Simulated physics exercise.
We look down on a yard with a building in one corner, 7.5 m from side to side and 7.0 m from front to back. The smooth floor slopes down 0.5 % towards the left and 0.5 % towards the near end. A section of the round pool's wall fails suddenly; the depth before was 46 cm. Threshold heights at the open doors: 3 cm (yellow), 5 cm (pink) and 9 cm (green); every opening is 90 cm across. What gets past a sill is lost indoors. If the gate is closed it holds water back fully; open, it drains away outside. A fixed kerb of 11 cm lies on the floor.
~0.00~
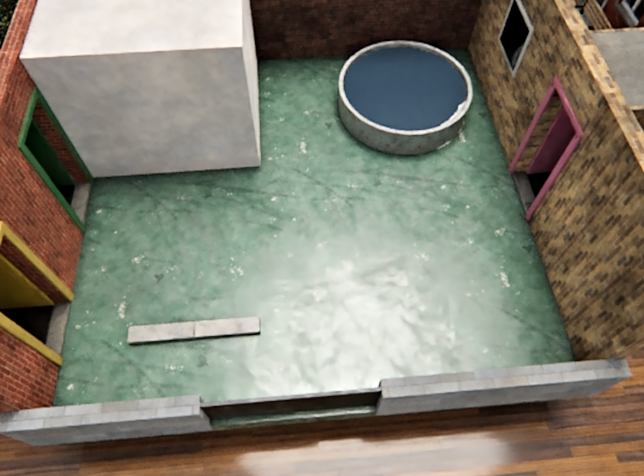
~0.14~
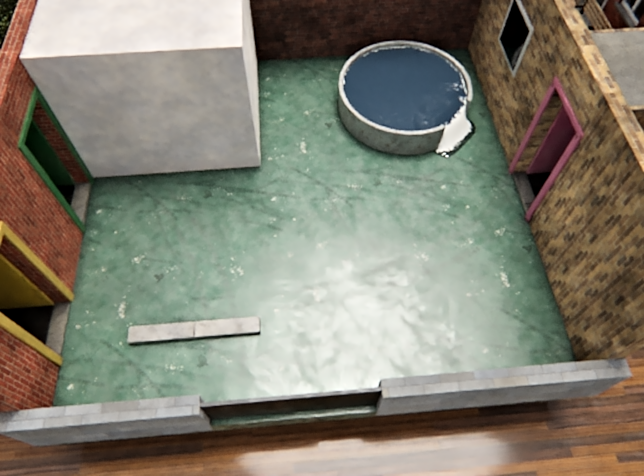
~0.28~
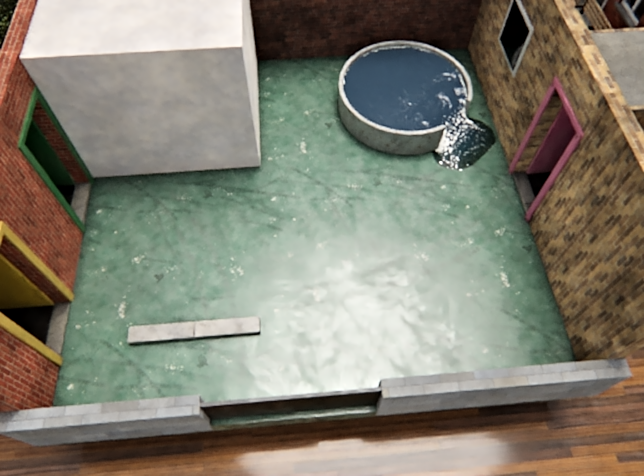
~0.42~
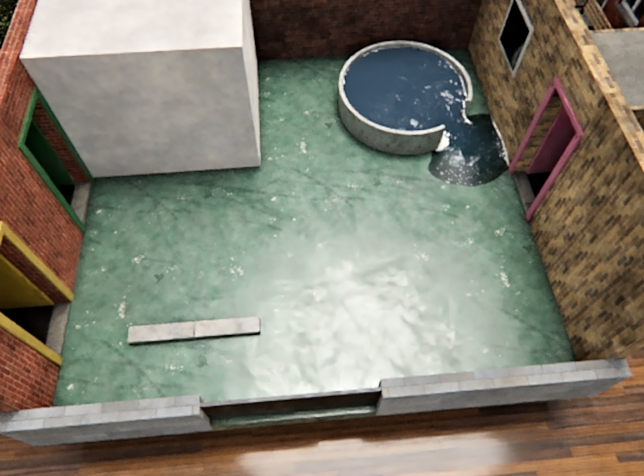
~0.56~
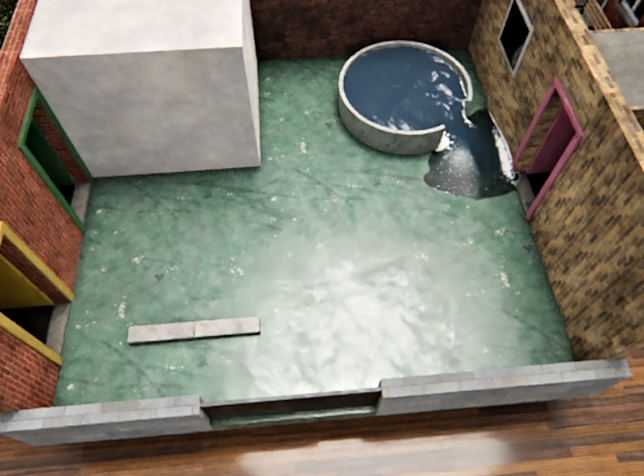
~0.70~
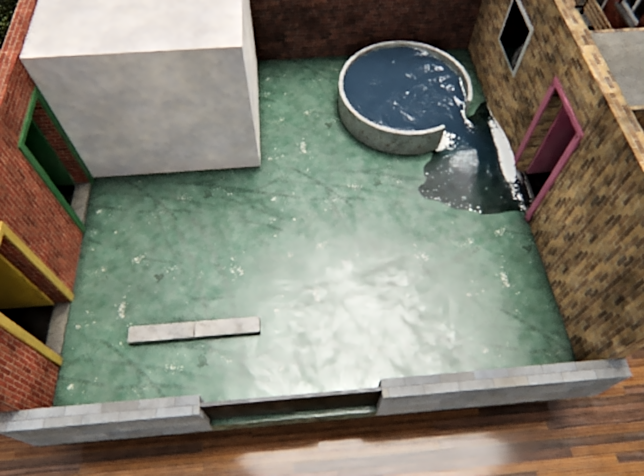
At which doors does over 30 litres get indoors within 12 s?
The water let in: At the yellow door it goes over the limit; at the pink door it exceeds the limit; at the green door it keeps below the limit.
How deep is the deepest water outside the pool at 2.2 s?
Up to some 29 cm.
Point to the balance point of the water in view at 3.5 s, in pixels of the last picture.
Around (432, 159).
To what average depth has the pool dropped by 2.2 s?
About 31 cm.
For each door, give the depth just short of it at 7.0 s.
In cm: Yellow 6, pink 7, green 0.
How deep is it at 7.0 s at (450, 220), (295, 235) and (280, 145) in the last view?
About 2, 1 and 0 cm.
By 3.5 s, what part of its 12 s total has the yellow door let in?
Some 0 per cent by then.
After 1.4 s water covers 10 % of the floor and is deepest (31 cm) near (496, 145); yellow door not reached, pink door 13 cm at the sill, 13 L in, green door not reached.
After 2.2 s water covers 20 % of the floor and is deepest (29 cm) near (496, 145); yellow door not reached, pink door 13 cm at the sill, 36 L in, green door not reached.
After 3.5 s water covers 30 % of the floor and is deepest (22 cm) near (534, 366); yellow door not reached, pink door 10 cm at the sill, 66 L in, green door not reached.
After 7.0 s water covers 60 % of the floor and is deepest (16 cm) near (77, 420); yellow door 6 cm at the sill, 3 L in, pink door 7 cm at the sill, 96 L in, green door not reached.
After 12.0 s water covers 85 % of the floor and is deepest (10 cm) near (87, 214); yellow door 7 cm at the sill, 52 L in, pink door 5 cm at the sill, 103 L in, green door 10 cm at the sill, 1 L in.
